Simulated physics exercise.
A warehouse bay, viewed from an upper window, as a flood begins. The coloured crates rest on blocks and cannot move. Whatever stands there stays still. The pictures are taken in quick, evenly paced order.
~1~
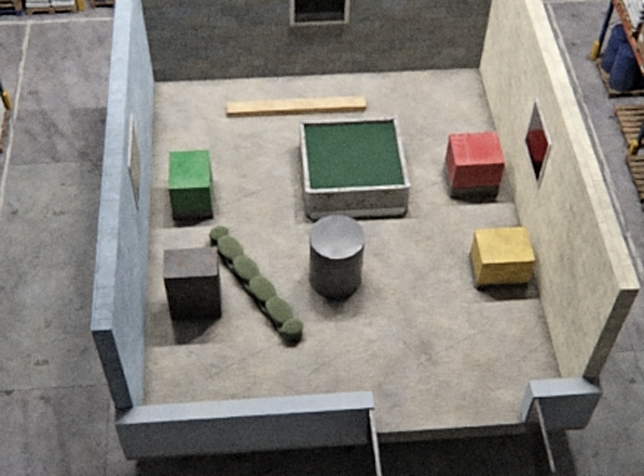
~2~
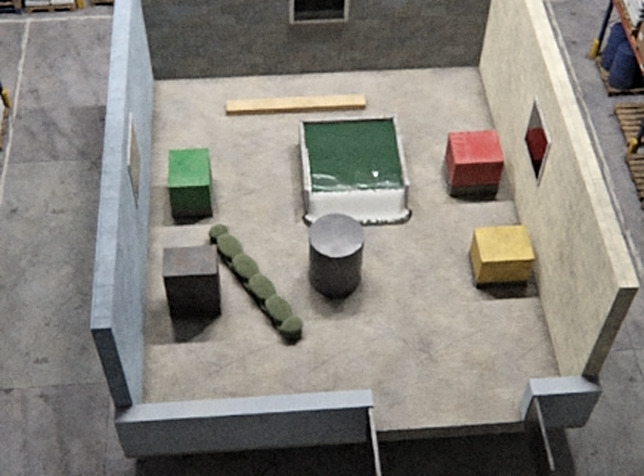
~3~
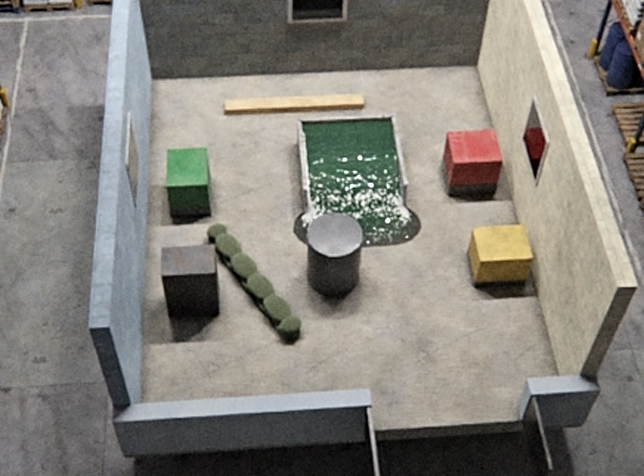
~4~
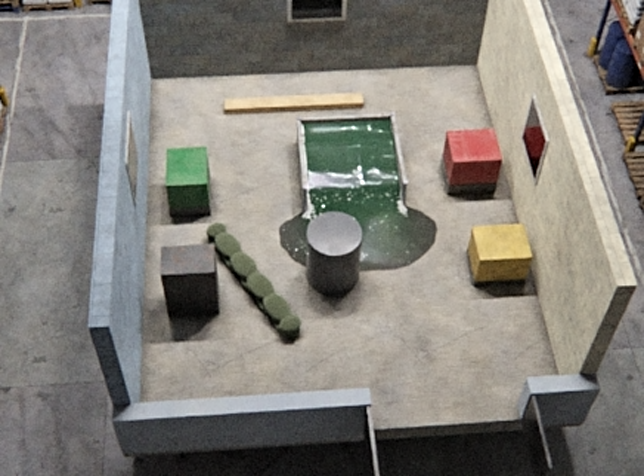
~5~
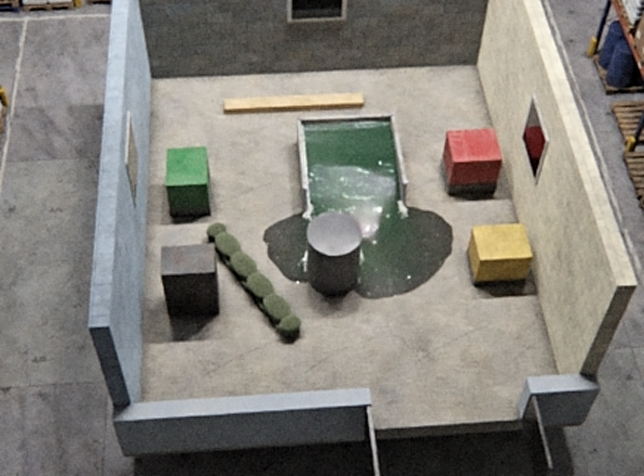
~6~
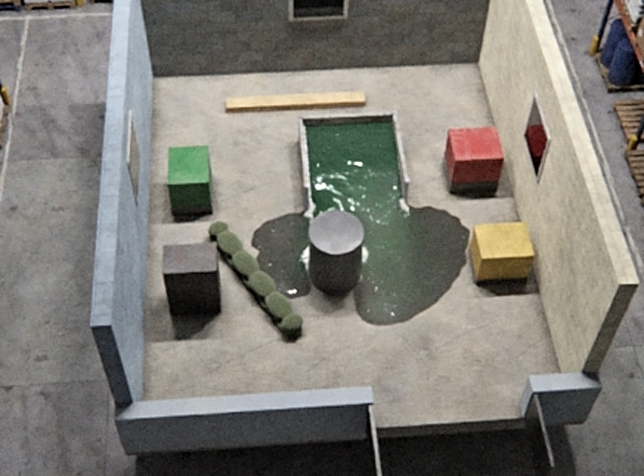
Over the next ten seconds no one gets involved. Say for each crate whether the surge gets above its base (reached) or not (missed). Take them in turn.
Yellow crate: Reached; green crate: Spared; red crate: Spared.
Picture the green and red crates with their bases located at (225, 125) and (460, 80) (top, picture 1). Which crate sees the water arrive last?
My guess is the red one.
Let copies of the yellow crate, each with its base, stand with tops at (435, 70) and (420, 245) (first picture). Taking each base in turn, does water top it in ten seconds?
Stays clear, then is flooded.
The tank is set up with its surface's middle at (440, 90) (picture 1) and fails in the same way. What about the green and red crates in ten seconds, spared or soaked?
The green crate is not reached, and the red crate is reached.
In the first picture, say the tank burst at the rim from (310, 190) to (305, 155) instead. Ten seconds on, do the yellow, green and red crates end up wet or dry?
My guess is yellow remains untouched, green goes wet, and red remains untouched.
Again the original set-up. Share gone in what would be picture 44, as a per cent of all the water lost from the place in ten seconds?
About 80 per cent.
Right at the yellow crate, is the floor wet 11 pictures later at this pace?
Yellow crate: Wet.
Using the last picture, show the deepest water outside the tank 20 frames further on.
I'd point to (504, 380).
A moment on, water covers 20 % of the floor; the yellow crate water round its plinth, the green crate not reached, the red crate not reached.
Next, water covers 35 % of the floor; the yellow crate water round its plinth, the green crate water round its plinth, the red crate not reached.
Then, water covers 45 % of the floor; the yellow crate water round its plinth, the green crate water round its plinth, the red crate water round its plinth.
Later, water covers 50 % of the floor; the yellow crate water round its plinth, the green crate water round its plinth, the red crate water round its plinth.
In the end, water covers 65 % of the floor; the yellow crate was topped, the green crate stayed above the water, the red crate stayed above the water.
